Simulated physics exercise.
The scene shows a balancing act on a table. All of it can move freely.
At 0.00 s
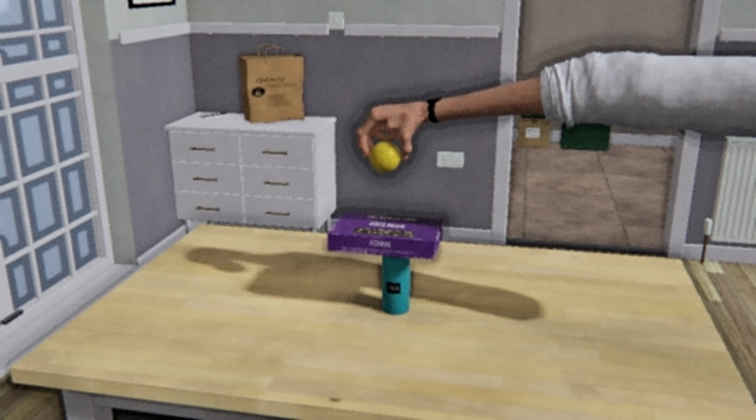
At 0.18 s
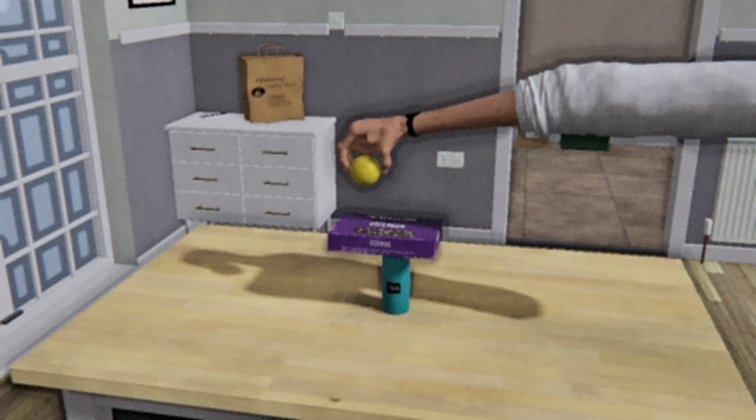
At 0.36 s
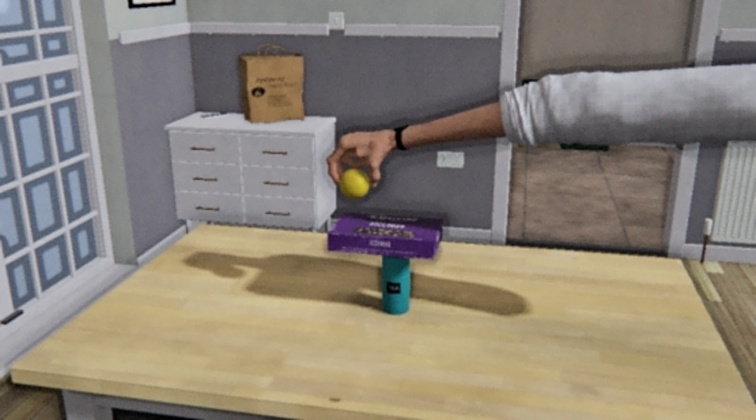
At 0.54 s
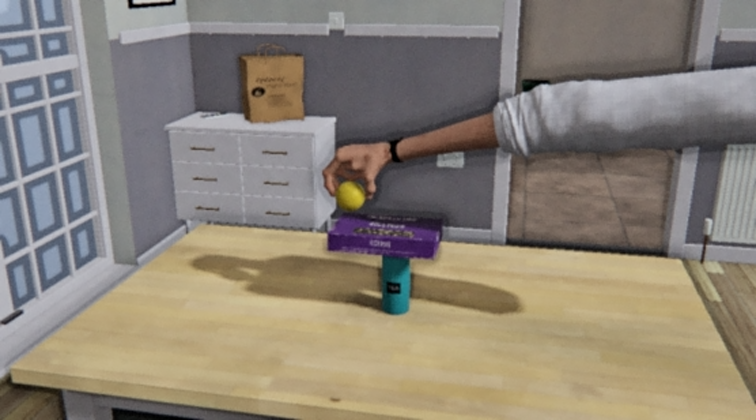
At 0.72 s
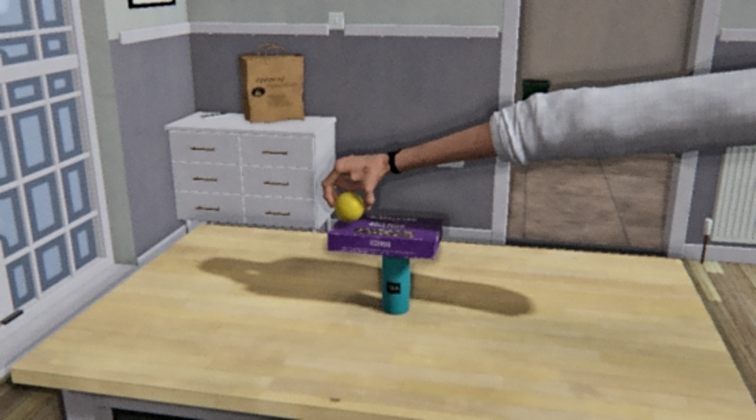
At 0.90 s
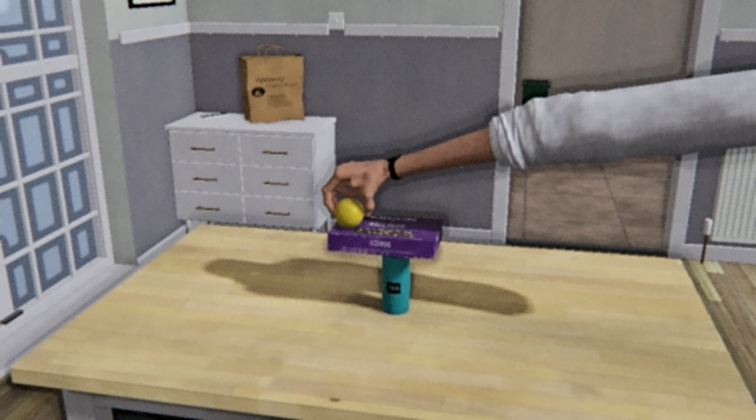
A hand holding a yellow lemon moved left and down above a purple packet balanced on a teal can on a table, then set the lemon on the packet's left side, still gripping it.
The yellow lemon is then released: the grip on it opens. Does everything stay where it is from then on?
Ah, it fails to stay steady this time.
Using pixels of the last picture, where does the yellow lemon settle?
End position in the final view: Approximately (332, 296).
After 1.30 s, yellow lemon now fallen; purple packet turned 45° from how it was put.
After 1.40 s, purple packet now fallen.
After 1.70 s, things are still on the move.
In the end (2.0 s), fallen, yellow lemon and purple packet; turquoise jar unmoved. At the end, from the last picture's camera, yellow lemon near (332, 296). The stack comes apart.
